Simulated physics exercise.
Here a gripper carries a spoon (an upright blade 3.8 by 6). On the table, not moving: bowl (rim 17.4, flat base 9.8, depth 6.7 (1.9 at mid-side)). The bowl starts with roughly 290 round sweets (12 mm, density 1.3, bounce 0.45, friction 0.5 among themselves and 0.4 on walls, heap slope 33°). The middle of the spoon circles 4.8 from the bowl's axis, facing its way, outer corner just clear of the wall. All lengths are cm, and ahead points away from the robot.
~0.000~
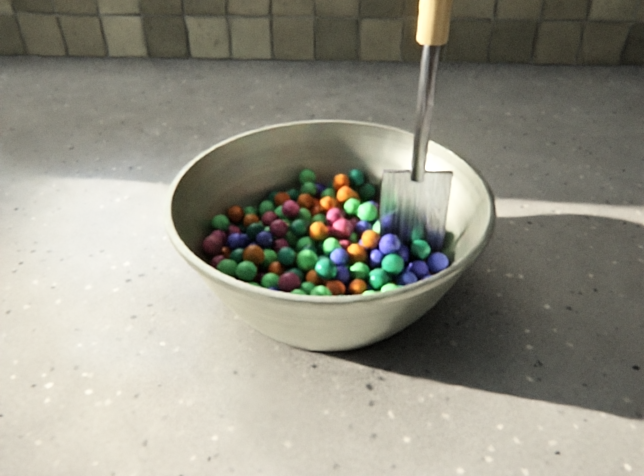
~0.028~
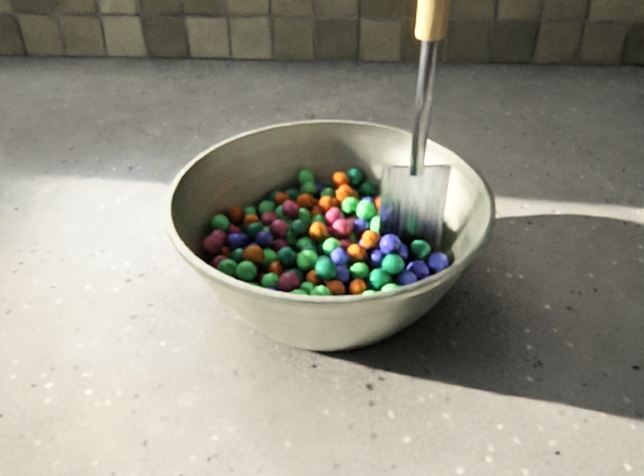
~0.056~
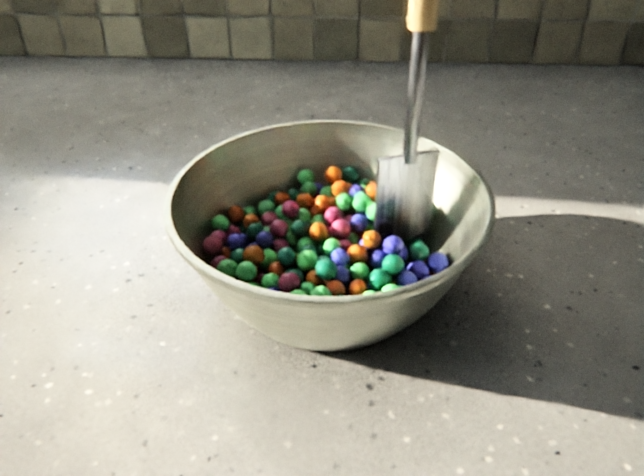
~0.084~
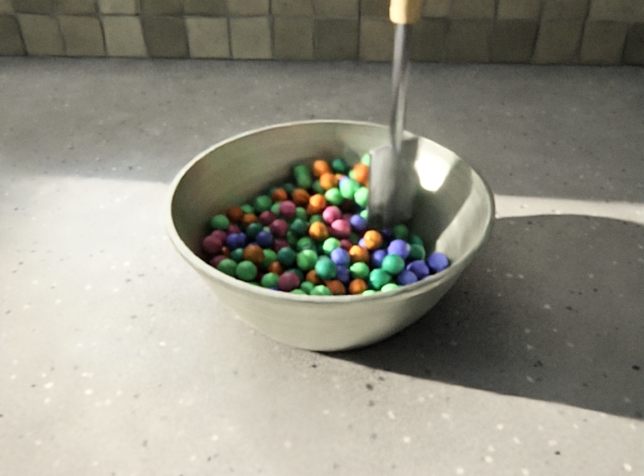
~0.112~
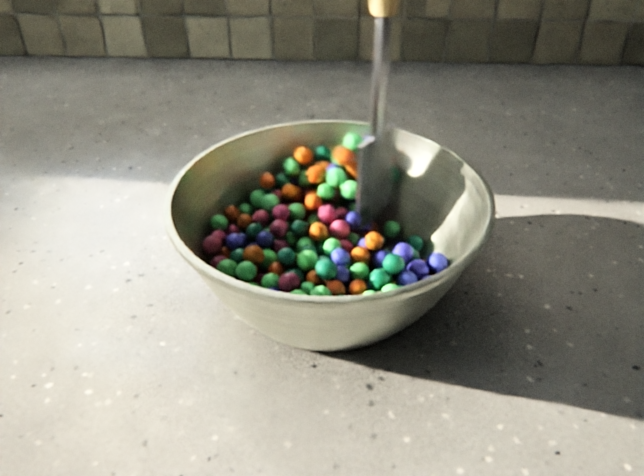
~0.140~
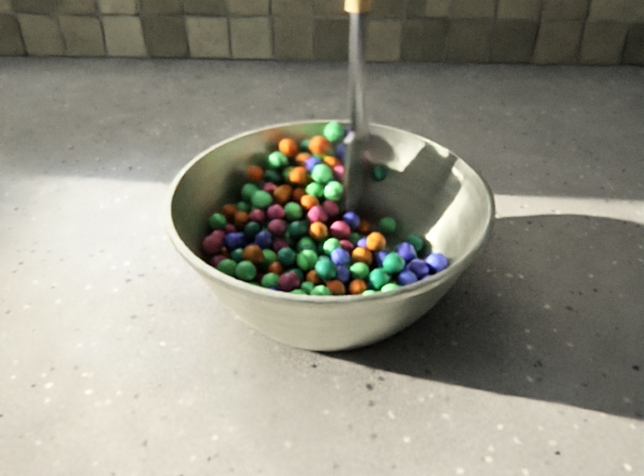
A grey bowl of colourful round sweets standing still as an upright metal blade sweeps leftward, turning and heaping sweets towards the back.
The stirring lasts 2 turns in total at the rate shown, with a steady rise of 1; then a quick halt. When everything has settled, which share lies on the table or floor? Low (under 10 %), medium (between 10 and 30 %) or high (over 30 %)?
Share on the table or floor: Medium (between 10 and 30 %).
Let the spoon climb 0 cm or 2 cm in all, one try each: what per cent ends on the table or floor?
Some 30 and 15 per cent.
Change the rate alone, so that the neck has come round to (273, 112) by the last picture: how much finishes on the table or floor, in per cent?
Some 35 per cent.
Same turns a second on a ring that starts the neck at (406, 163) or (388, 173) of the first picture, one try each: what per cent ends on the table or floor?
About 15 and 5 per cent.
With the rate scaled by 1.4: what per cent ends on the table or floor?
Some 35 per cent.
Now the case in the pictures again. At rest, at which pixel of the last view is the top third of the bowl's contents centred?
At about (382, 232).
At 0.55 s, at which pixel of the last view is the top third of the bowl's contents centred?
Around (423, 234).
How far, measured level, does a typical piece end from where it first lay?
Roughly 7 cm.
After 0.55 s, 327° round, highest piece 9 above the table; 252 in the bowl, 30 on the table or floor, 9 in flight or on the tool.
After 0.97 s, 221° round, highest piece 8 above the table; 241 in the bowl, 49 on the table or floor, 1 in flight or on the tool.
After 1.38 s, 0° round, highest piece 6 above the table; 234 in the bowl, 57 on the table or floor.
After 2.08 s, 0° round, highest piece 6 above the table; 234 in the bowl, 57 on the table or floor.
In the end, 234 in the bowl, 57 on the table or floor. That is 20 % on the table or floor.
